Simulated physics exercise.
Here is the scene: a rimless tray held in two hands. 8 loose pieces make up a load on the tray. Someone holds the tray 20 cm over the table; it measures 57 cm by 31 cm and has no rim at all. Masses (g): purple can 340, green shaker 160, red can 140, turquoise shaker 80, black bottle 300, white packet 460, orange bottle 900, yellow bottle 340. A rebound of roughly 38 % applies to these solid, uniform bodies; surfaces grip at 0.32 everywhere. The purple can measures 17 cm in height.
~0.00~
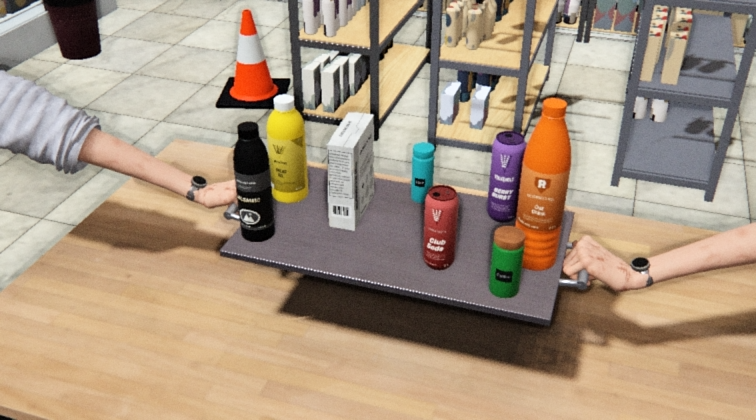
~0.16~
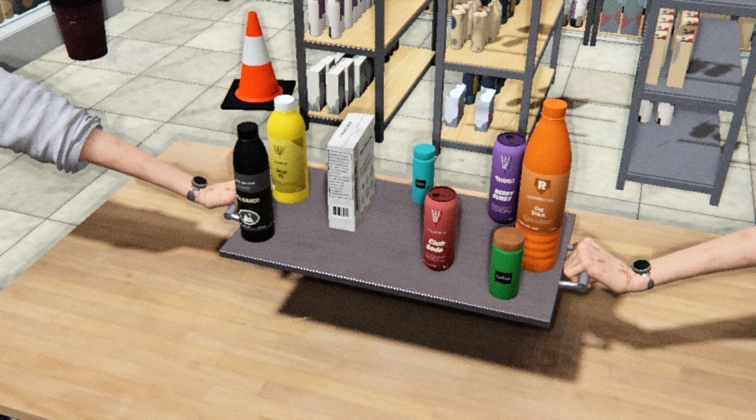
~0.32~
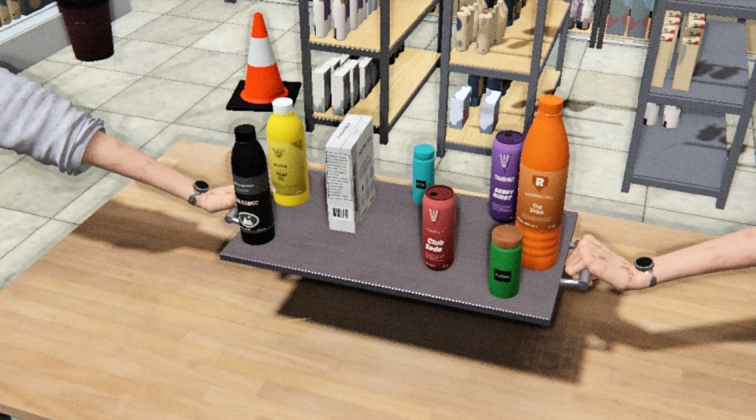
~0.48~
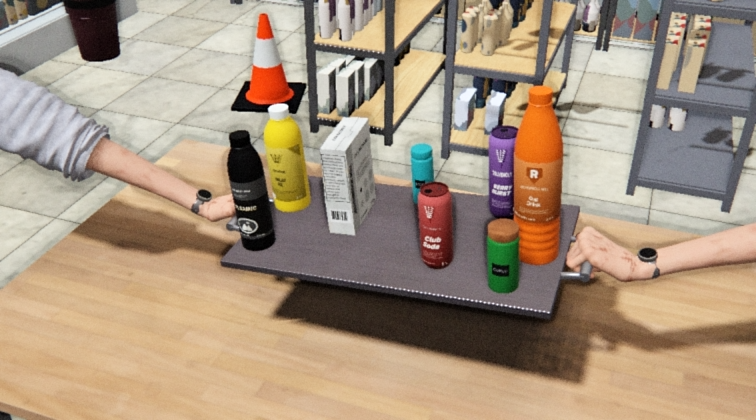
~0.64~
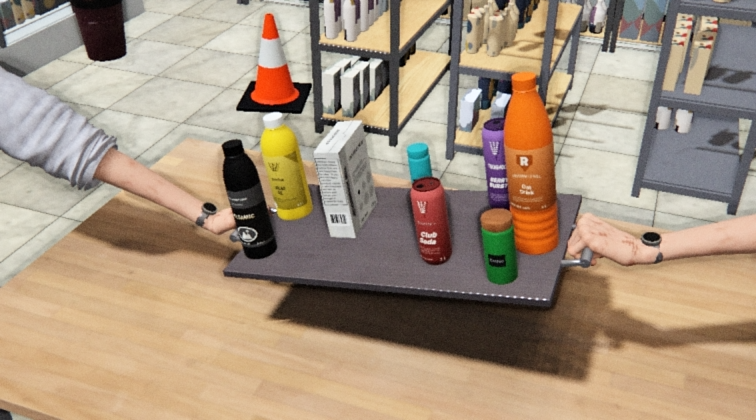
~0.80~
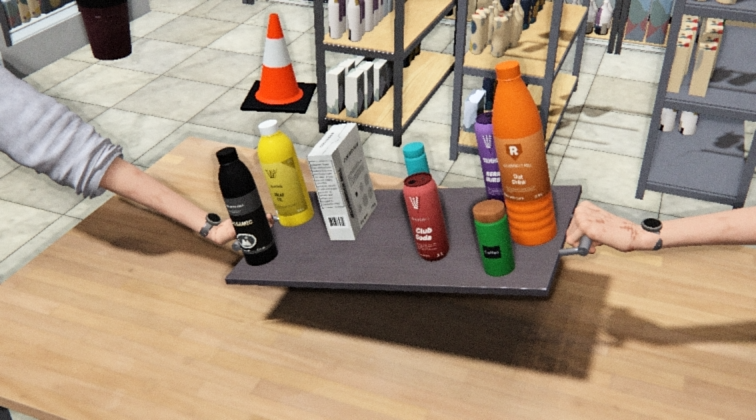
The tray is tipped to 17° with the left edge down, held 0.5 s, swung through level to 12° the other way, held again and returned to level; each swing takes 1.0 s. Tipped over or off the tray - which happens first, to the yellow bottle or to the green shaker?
First.
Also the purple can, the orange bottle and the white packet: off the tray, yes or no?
Once it all settles, the purple can stays on its surface, the orange bottle stays on its surface and the white packet leaves its surface.
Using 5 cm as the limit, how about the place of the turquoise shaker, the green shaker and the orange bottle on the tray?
Well, the turquoise shaker remains where it was; the green shaker remains where it was; and the orange bottle winds up somewhere else.
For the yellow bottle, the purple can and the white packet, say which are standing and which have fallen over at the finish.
Final state - yellow bottle: Goes over; purple can: Remains on its base; white packet: Goes over.
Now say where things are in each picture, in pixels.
Tray level; yellow bottle (287, 148); green shaker (507, 262), in the first frame.
Tray level; turquoise shaker (424, 174); black bottle (253, 182), in the second frame.
Tray at 2°, left edge down; white packet (351, 173); orange bottle (543, 184), in the third frame.
Tray at 5°, left edge down; purple can (505, 174); red can (436, 227), in the fourth frame.
Tray at 10°, left edge down; turquoise shaker (421, 174); black bottle (247, 199), in the fifth frame.
Tray at 14°, left edge down; yellow bottle (283, 172); green shaker (494, 238), in the sixth frame.
After 1.70 s, tray at 16°, left edge down; white packet and yellow bottle now off the tray; orange bottle on its side.
After 2.20 s, tray at 3°, right edge down; orange bottle on its side.
In the end (4.5 s), off the tray, white packet and yellow bottle; toppled on the tray, orange bottle; the other 5 under 5 cm from the start. At the end, from the last picture's camera, yellow bottle near (247, 186), green shaker near (503, 266). Yellow bottle went at 1.50 s; green shaker was never lost.
